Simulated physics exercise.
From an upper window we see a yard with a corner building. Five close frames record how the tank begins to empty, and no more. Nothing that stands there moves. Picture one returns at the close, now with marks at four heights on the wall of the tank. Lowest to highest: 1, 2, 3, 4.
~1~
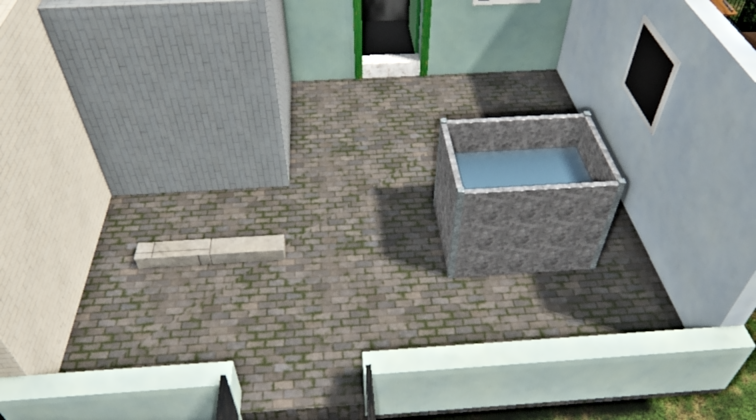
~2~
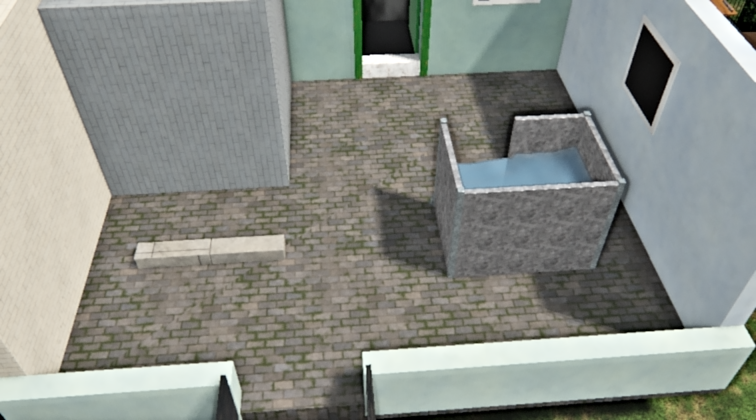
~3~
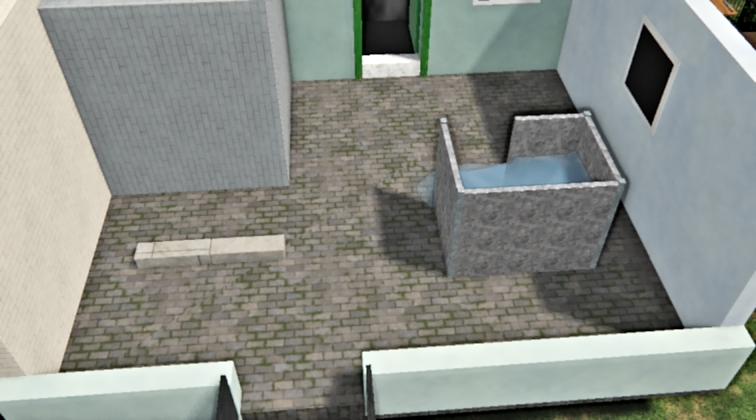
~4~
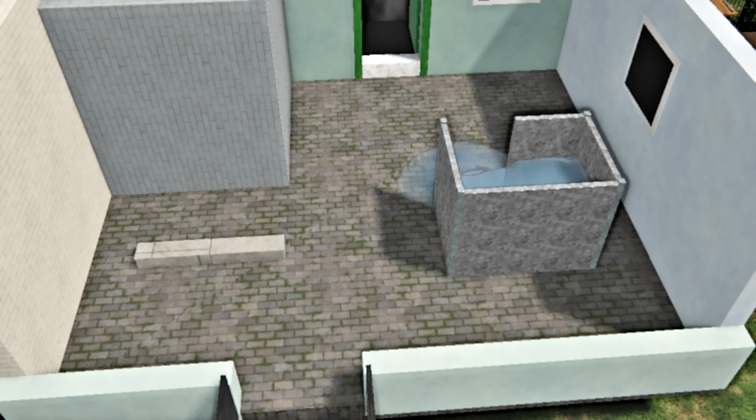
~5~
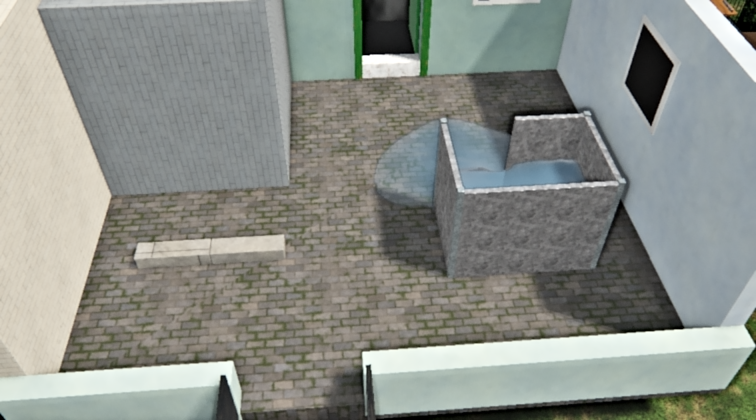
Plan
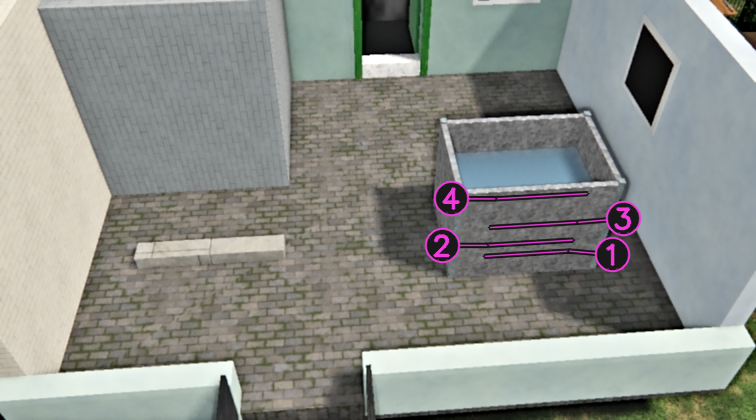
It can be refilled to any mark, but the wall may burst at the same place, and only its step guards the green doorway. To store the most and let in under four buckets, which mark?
Use line 3.
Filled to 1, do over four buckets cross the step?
No, that is safe.
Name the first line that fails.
That is line 4.
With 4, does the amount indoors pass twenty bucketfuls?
No, it does not.
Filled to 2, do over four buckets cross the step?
No.
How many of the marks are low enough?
Three of them.
On the marked copy, 1 at (527, 253); 2 at (529, 242); 3 at (534, 224); 4 at (541, 196); from the bottom up 1, 2, 3, 4.
If 1 is chosen, nothing gets over.
If 2 is chosen, nothing gets over.
If 3 is chosen, a bucket or two gets in.
If 4 is chosen, about 10 bucketfuls get in.
